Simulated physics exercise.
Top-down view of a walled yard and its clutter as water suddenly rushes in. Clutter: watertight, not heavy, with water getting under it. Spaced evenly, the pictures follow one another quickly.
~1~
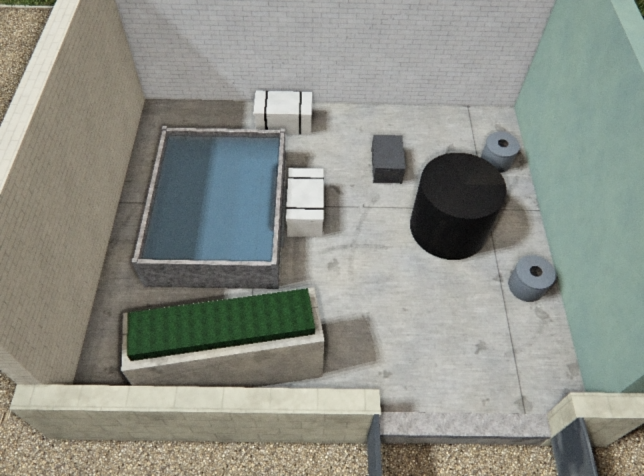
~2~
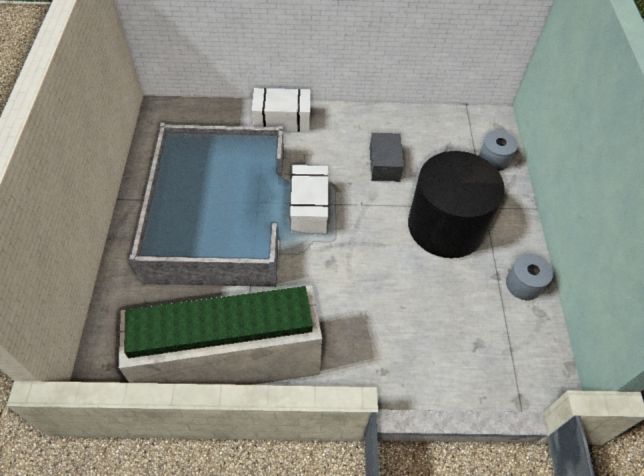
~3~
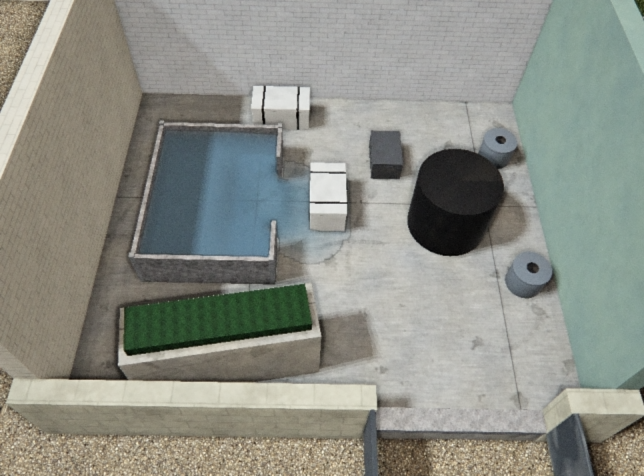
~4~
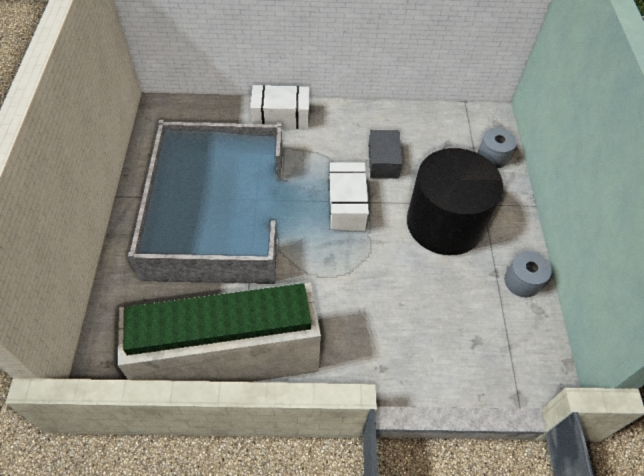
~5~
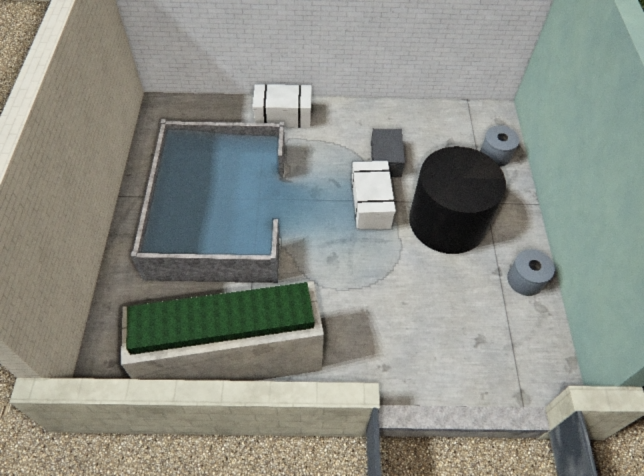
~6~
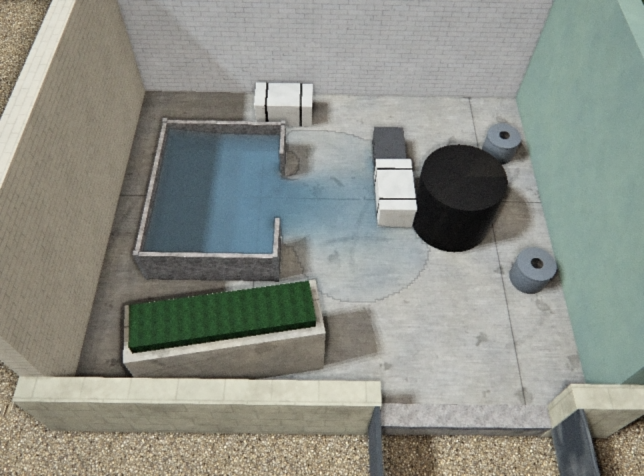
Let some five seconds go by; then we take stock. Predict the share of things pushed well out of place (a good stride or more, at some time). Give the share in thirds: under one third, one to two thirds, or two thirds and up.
It is a middling share of a third to two thirds.
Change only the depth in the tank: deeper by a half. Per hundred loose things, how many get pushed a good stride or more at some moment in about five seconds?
80 per cent or so.
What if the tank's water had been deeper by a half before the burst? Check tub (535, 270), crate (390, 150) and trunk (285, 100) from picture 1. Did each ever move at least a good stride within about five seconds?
Note, in sequence: Past that mark / past that mark / within that.
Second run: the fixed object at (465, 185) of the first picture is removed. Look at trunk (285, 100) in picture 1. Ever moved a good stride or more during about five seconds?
Here's how it plays out: Didn't get there.
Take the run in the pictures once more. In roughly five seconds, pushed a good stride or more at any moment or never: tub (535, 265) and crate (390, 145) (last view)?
Taking them in turn, the first fell short and the second covered the distance.
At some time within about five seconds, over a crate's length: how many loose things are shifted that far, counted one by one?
The total is 3.
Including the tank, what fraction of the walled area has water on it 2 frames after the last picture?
Roughly 30 in a hundred.
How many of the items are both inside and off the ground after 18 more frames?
The tally stands at 3.
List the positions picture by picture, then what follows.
The first frame shows a trunk at (306, 193) rests on the ground; a crate at (389, 151) rests on the ground; 0 of 5 have shifted.
The second frame shows a trunk at (310, 190), on the bottom, close to its start; a crate at (387, 149) rests on the ground; 1 of 5 have shifted.
The third frame shows a trunk at (328, 187), on the bottom, a stride from its start; a crate at (387, 147) rests on the ground; 1 of 5 have shifted.
The fourth frame shows a trunk at (349, 187), on the bottom, a stride from its start; a crate at (386, 146), on the bottom; 1 of 5 have shifted.
The fifth frame shows a trunk at (374, 186), on the bottom, a stride from its start; a crate at (388, 145), on the bottom; 1 of 5 have shifted.
The sixth frame shows a trunk at (396, 184) rests on the ground, a stride from its start; a crate at (390, 143), on the bottom; 1 of 5 have shifted.
A moment on, 1 of 5 are well off their spots; 1 afloat.
Next, 2 of 5 are well off their spots; 2 afloat.
Later, 2 of 5 are well off their spots; 3 afloat.
In the end, 3 of 5 are well off their spots, and 3 have been at some point; 2 afloat.
